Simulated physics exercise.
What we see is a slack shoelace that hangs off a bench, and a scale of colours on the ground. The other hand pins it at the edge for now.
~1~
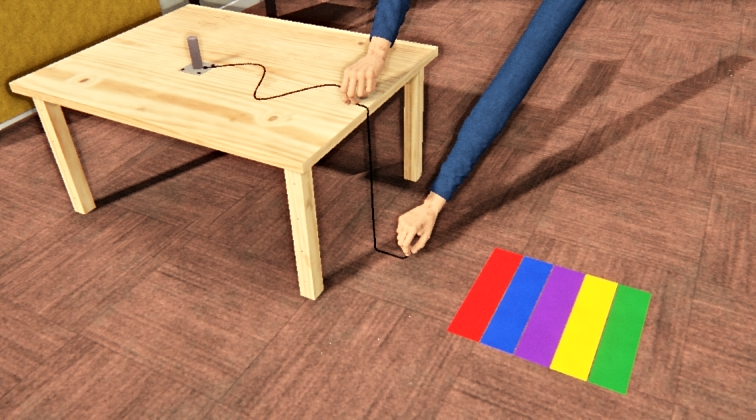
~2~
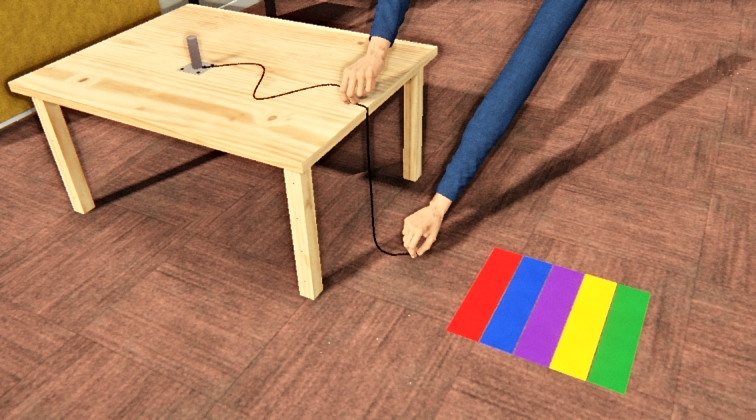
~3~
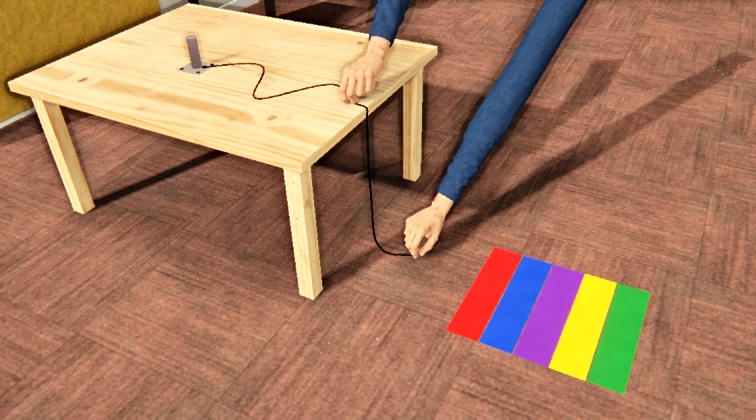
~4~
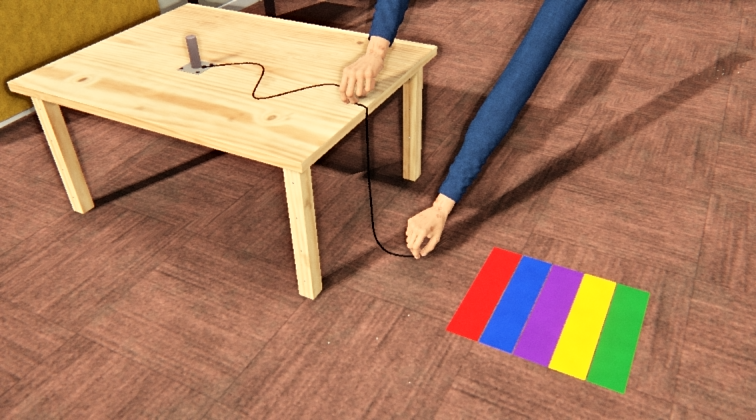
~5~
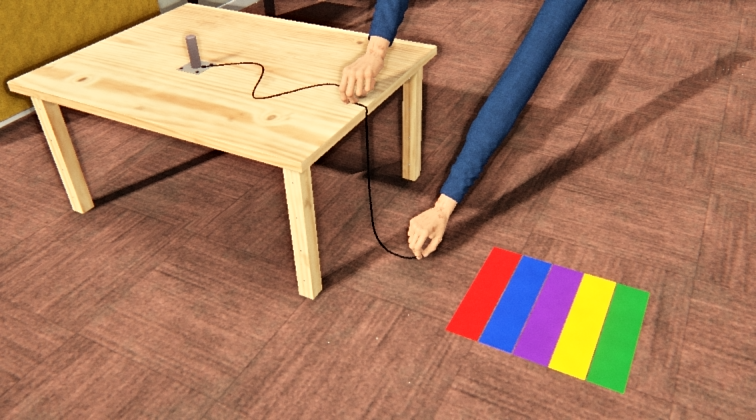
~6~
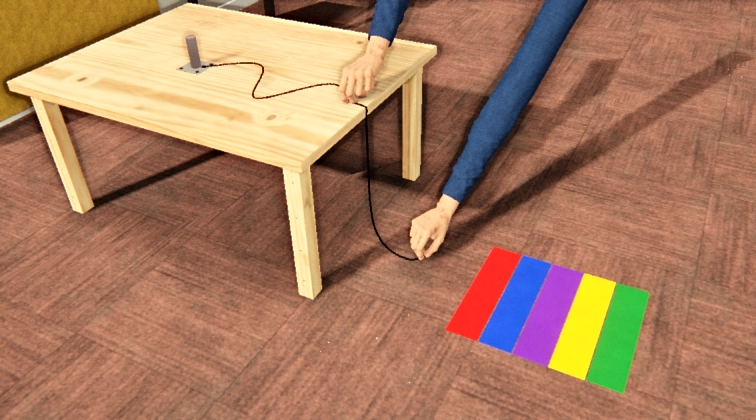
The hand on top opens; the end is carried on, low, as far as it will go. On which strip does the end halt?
It gets as far as the green strip.
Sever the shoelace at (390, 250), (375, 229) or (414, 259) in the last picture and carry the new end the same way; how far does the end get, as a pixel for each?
Try by try, around (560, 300), (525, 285) and (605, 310).
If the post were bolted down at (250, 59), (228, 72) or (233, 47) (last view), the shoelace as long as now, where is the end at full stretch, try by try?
About (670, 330), (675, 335) and (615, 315).
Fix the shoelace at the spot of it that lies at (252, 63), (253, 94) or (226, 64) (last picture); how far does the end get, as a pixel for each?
The places are (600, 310), (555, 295) and (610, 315).
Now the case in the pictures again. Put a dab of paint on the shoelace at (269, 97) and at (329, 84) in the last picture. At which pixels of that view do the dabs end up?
They go to (329, 97) and to (385, 123).
Soon after, end near (548, 294); over purple.
After that, end near (593, 309); over yellow.
At the stop, end near (622, 318); over green. The green one.
